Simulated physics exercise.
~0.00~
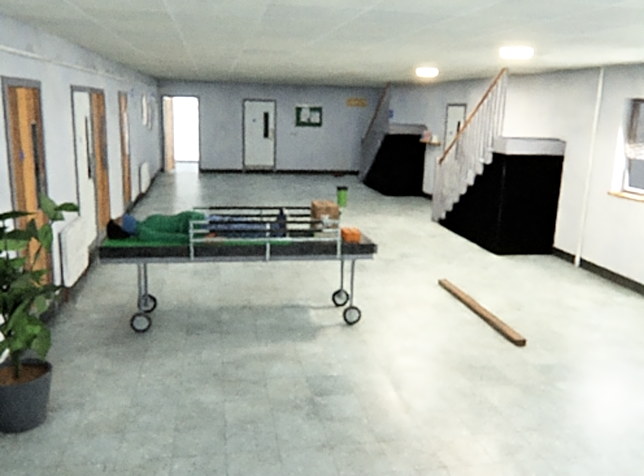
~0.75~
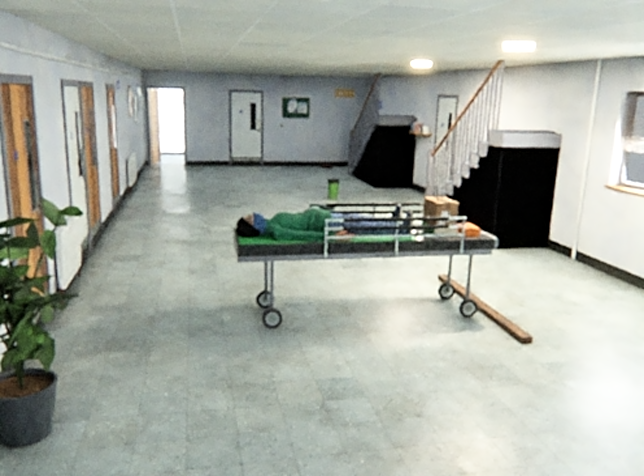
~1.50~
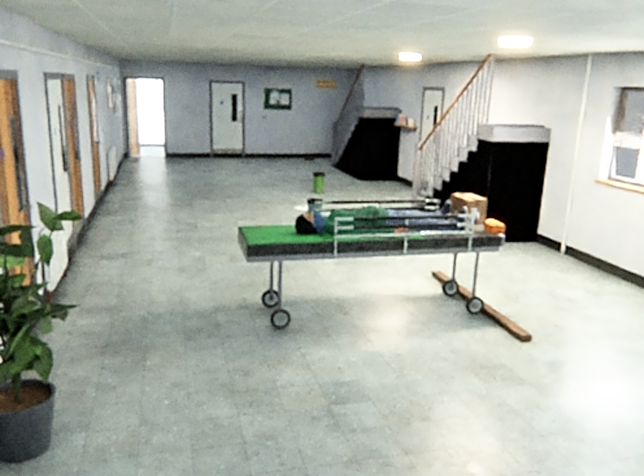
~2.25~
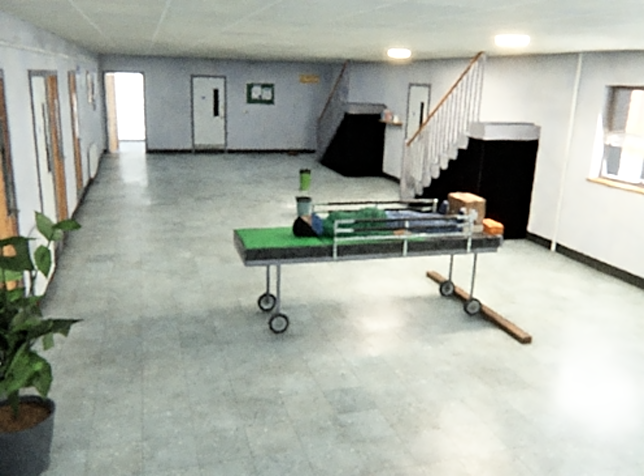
To begin with, a person lies on a wheeled gurney in a wide hall, head to the left, with a brown boxy item and a small orange box near the right end. The gurney rolls right towards a wooden bar on the floor and stops with its leading wheels there, staying level. The person then slides right along the bed, baring the green surface at the left end, while the brown and orange items shift a little the same way. Finally everything settles, with the person and both items still aboard.
